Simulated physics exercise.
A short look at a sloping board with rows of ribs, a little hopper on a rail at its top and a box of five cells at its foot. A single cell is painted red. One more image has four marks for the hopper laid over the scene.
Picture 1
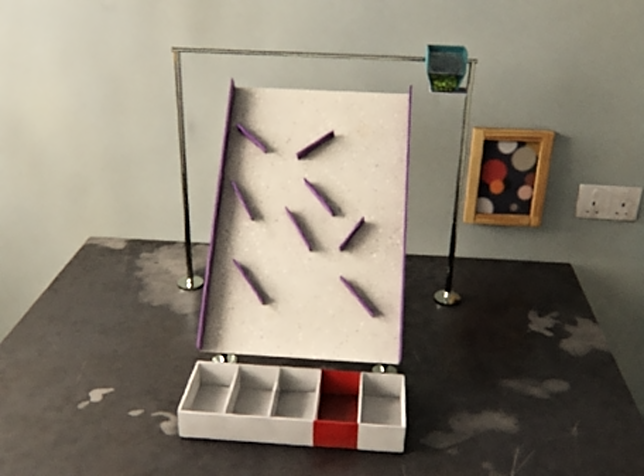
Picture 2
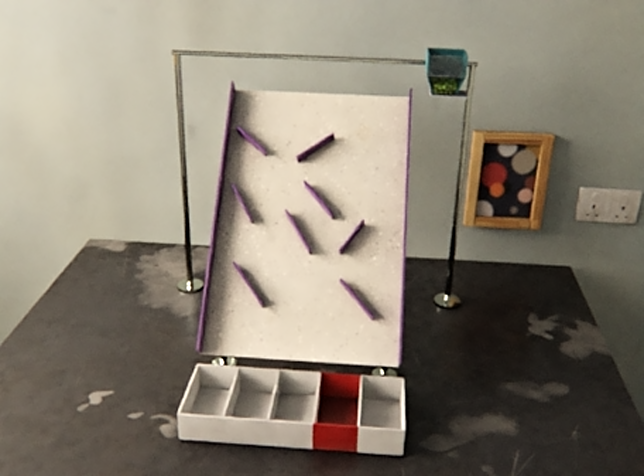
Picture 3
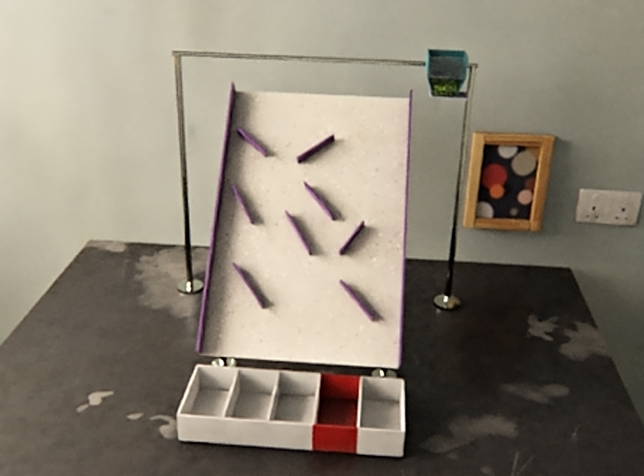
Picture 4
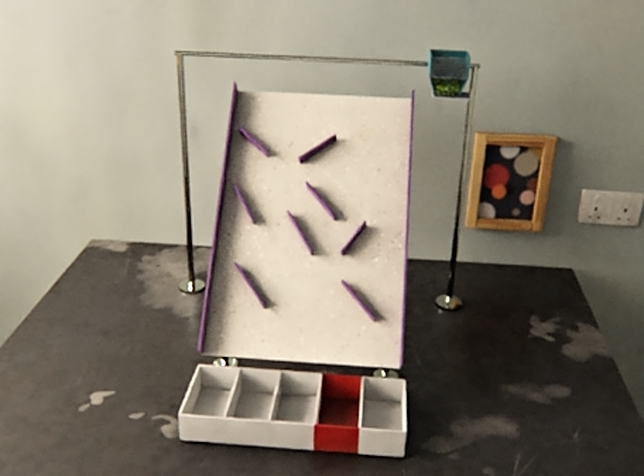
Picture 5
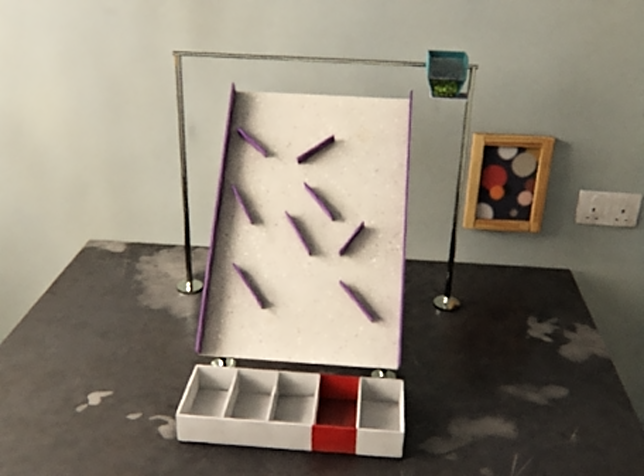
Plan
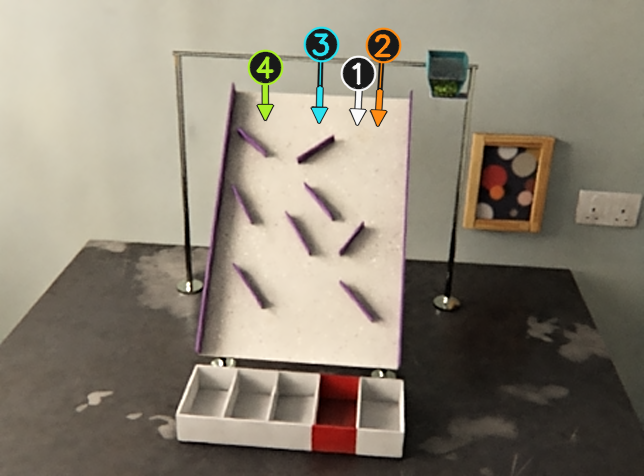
A pale sloping board with purple edges and slanted purple ribs stands on a dark, patchy tabletop against a grey-green wall, seen from in front and slightly above. A teal hopper with green contents sits at the right end of a metal rail over the board, a framed picture and socket hang at right, and a white five-cell box with its fourth cell red lies below. Nothing visibly moves.
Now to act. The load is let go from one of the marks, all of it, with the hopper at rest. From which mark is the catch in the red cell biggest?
4 beats the others.
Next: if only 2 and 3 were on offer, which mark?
3.
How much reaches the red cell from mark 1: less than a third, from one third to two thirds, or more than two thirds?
It is less than a third.
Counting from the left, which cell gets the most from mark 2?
It is the fifth one.
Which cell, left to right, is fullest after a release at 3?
The third.
On the marked copy, mark 1 meets the board at (357, 119); mark 2 meets the board at (378, 120); mark 3 meets the board at (319, 117); mark 4 meets the board at (265, 114).
With 1, a stray few in the red cell, nearly all in other cells, a small part outside the box.
With 2, a stray few in the red cell, nearly all in other cells, a stray few outside the box.
With 3, a small part in the red cell, most in other cells, a small part outside the box.
With 4, about a third in the red cell, about half in other cells, a small part outside the box.
